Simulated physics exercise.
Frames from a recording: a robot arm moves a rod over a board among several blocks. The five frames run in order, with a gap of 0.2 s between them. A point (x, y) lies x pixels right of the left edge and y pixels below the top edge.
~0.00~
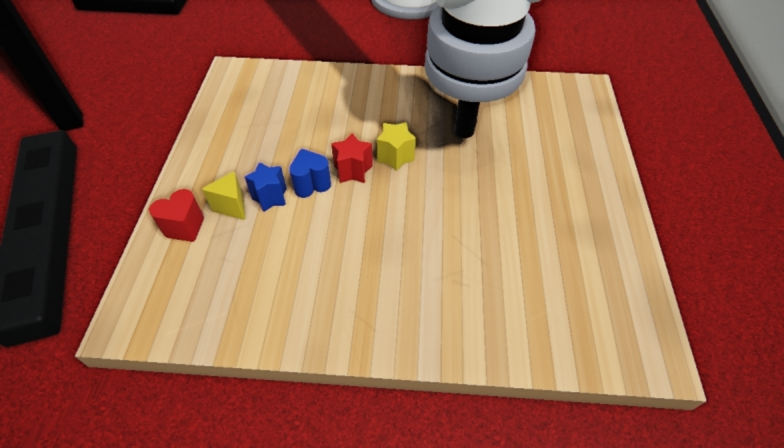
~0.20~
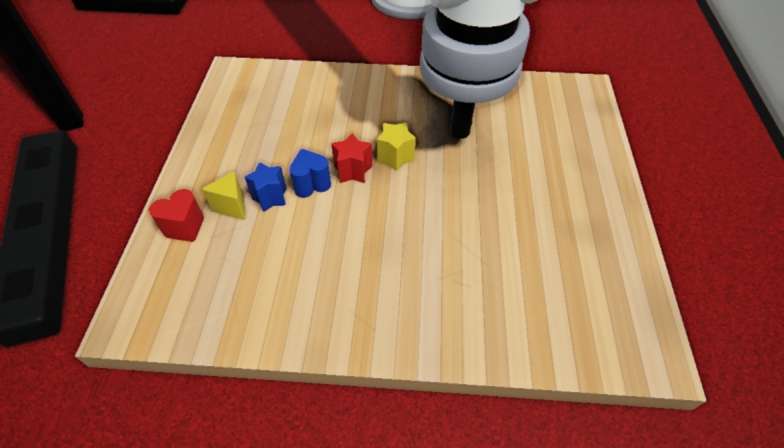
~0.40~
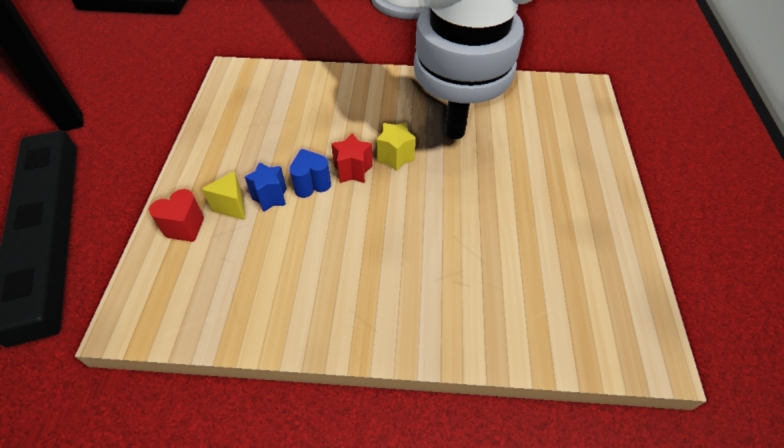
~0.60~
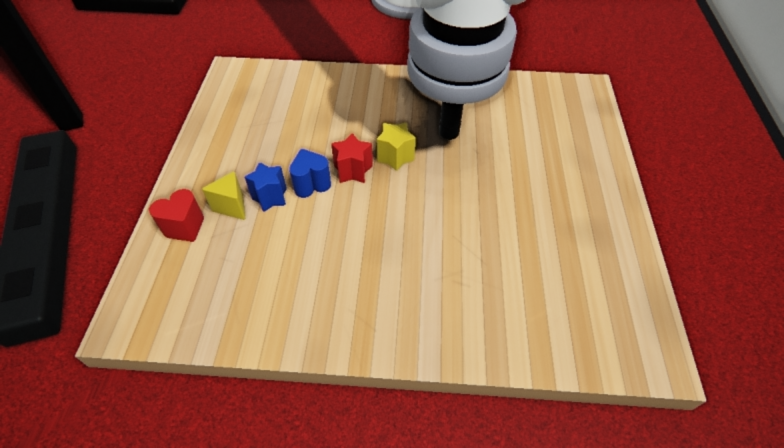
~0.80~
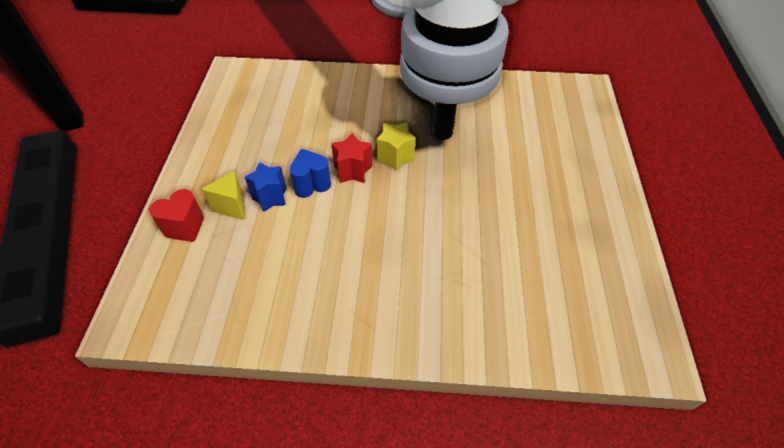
Robot arm moving a dark rod slowly left toward a diagonal row of red, yellow and blue blocks on a wooden board.
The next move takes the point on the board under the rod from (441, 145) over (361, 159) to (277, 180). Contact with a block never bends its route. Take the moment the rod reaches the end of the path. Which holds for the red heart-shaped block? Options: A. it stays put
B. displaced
Option A.
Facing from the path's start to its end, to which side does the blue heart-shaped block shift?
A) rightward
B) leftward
B.
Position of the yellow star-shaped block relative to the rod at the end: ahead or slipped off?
I'd say it has come free.
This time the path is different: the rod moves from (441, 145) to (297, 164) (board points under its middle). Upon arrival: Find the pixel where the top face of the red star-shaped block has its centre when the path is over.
Roughly at (337, 162).
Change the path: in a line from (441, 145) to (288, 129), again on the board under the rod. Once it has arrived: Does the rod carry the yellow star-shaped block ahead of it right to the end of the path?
Short answer: No.
The first path, step by step. One third of the way, rod at (387, 143); blue heart-shaped block at (299, 164), turned 15° clockwise; red star-shaped block at (337, 157), turned 15° clockwise; yellow star-shaped block at (371, 144), turned 40° anticlockwise.
Two thirds of the way, rod at (332, 154); blue heart-shaped block at (296, 165), turned 30° clockwise; red star-shaped block at (330, 170), turned 25° clockwise; yellow star-shaped block at (358, 154), turned 95° anticlockwise.
At the end, rod at (274, 169); red heart-shaped block in place; blue heart-shaped block at (287, 174), turned 30° anticlockwise; red star-shaped block at (330, 170), turned 25° clockwise; yellow star-shaped block at (358, 154), turned 95° anticlockwise.
